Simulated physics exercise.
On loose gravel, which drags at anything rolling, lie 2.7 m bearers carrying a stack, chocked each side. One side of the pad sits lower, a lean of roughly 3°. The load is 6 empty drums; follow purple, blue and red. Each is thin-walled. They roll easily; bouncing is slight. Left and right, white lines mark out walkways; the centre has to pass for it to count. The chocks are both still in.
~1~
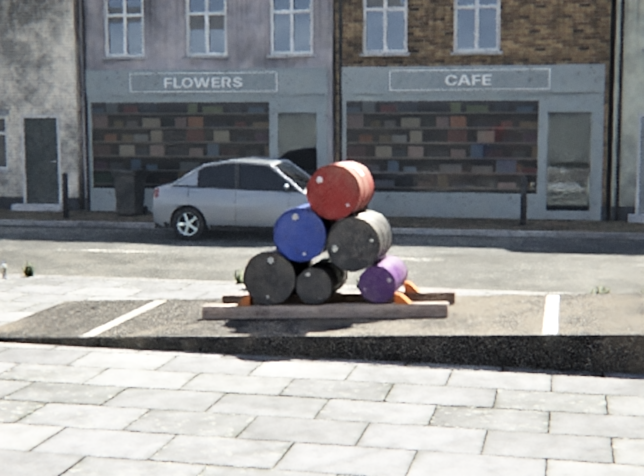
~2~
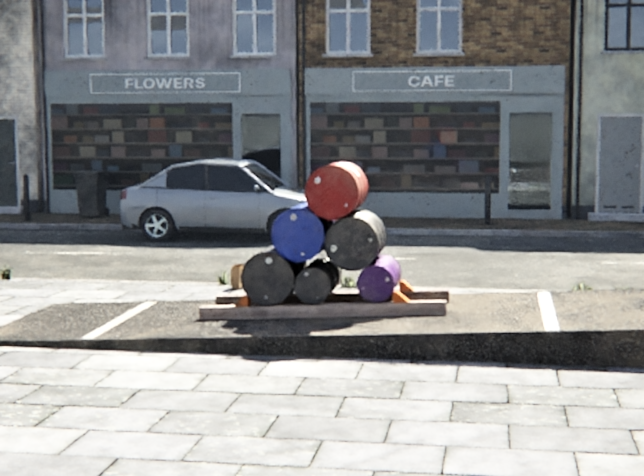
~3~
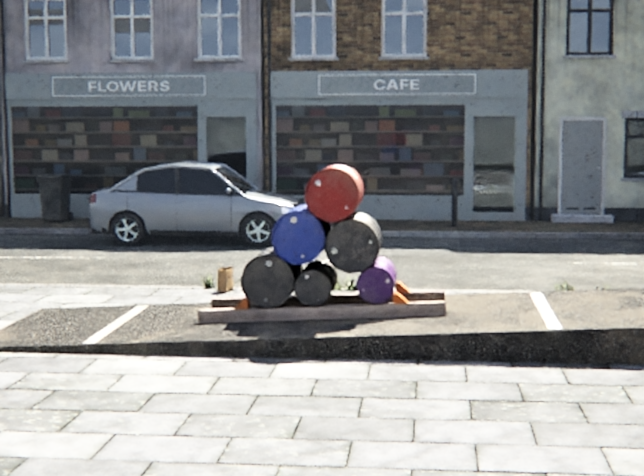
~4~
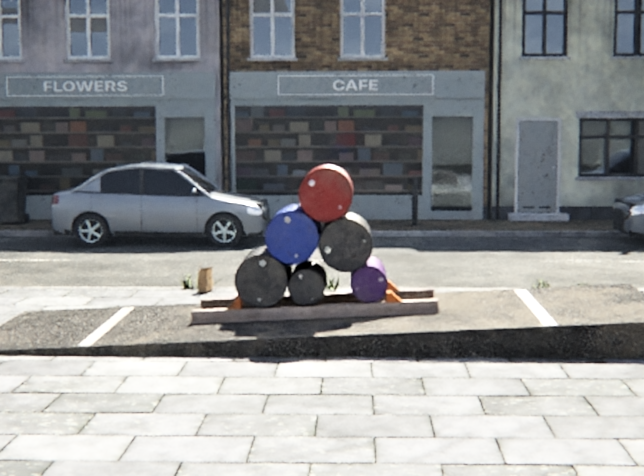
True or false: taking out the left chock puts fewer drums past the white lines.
False; the right chock does.
With the left chock gone, after 3.3 s, purple is on the bearers, 115 cm from the bearers' right end, rolling left; blue is past the left line; red is off the bearers, 40 cm short of the left line, rolling left; 2 past a line.
With the left chock gone, finally, purple is off the bearers, 20 cm short of the left line; blue is past the left line; red is past the left line; 5 past a line.
With the right chock gone, after 2.7 s, purple is on the bearers, 20 cm from the bearers' right end; blue is up on others, 120 cm from the bearers' left end; red is up on others, 45 cm from the bearers' right end; 0 past a line.
With the right chock gone, finally, purple is off the bearers, 45 cm short of the right line; blue is up on others, 120 cm from the bearers' left end; red is on the bearers, 35 cm from the bearers' right end; 0 past a line.
